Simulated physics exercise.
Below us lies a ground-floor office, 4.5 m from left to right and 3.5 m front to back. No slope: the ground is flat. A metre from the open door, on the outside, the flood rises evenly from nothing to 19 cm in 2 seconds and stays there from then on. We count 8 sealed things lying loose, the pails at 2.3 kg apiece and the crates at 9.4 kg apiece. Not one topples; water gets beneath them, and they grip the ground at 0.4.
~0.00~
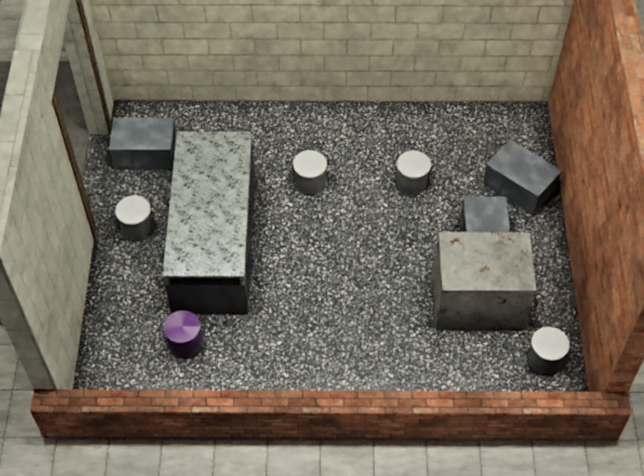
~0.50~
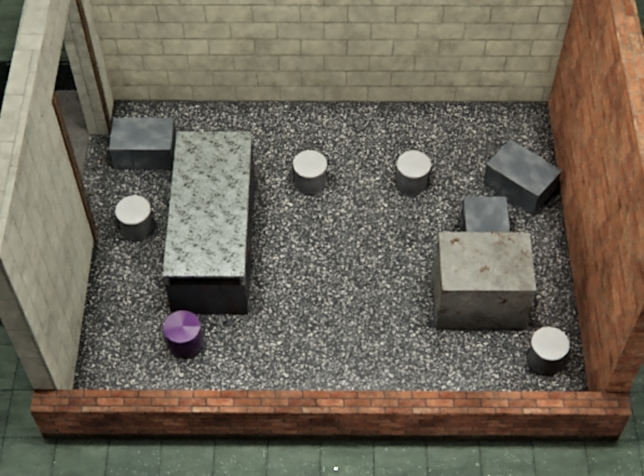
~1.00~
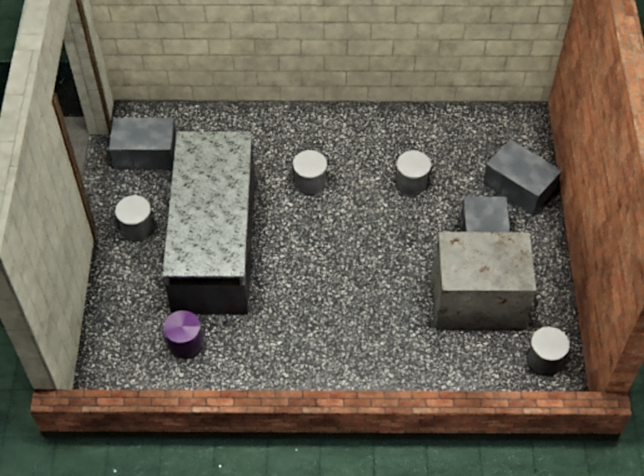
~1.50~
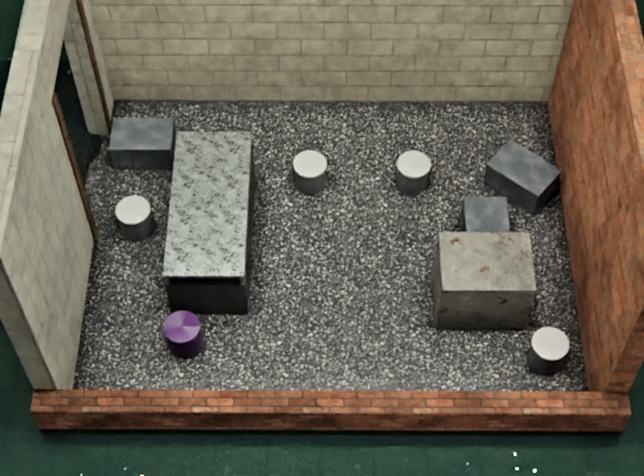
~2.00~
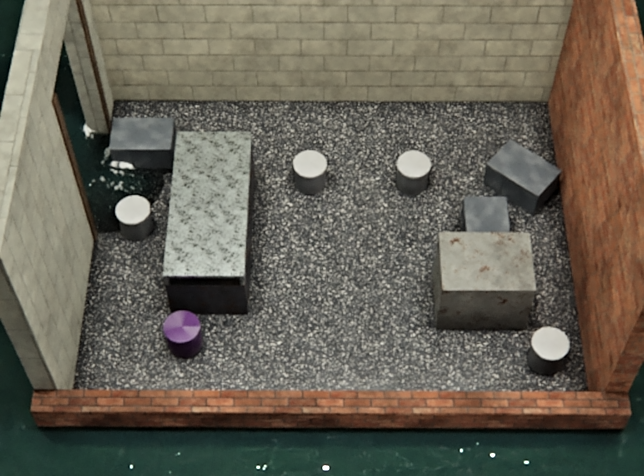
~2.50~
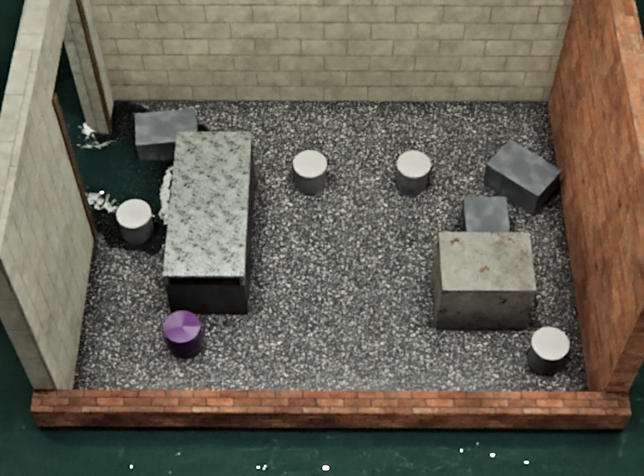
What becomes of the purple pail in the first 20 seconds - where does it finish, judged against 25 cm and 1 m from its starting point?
The purple pail finishes between 25 cm and 1 m off.
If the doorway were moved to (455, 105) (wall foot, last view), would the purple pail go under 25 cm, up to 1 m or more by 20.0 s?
I'd expect the purple pail to get swept far off.
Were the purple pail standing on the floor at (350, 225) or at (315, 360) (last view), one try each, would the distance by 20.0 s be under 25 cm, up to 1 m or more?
Try one - it is pushed slightly; try two - it is swept a long way.
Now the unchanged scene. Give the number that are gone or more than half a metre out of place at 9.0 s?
Count then: 4.
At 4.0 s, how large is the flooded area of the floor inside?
At that time the wet patch spans about 5.0 m2.
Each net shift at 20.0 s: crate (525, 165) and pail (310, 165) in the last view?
The first is 80 cm from its start, the second 200 cm.
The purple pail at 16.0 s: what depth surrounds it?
Around 8 cm.
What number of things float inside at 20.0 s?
It comes to 8.
After 4.0 s the purple pail is near (182, 327), 0.0 m from its start, aground; 2 afloat.
After 9.0 s the purple pail is near (196, 323), 0.1 m from its start, aground; 6 afloat.
After 16.0 s the purple pail is near (222, 313), 0.4 m from its start, afloat; 8 afloat.
After 20.0 s the purple pail is near (224, 318), 0.4 m from its start, afloat; 8 afloat.
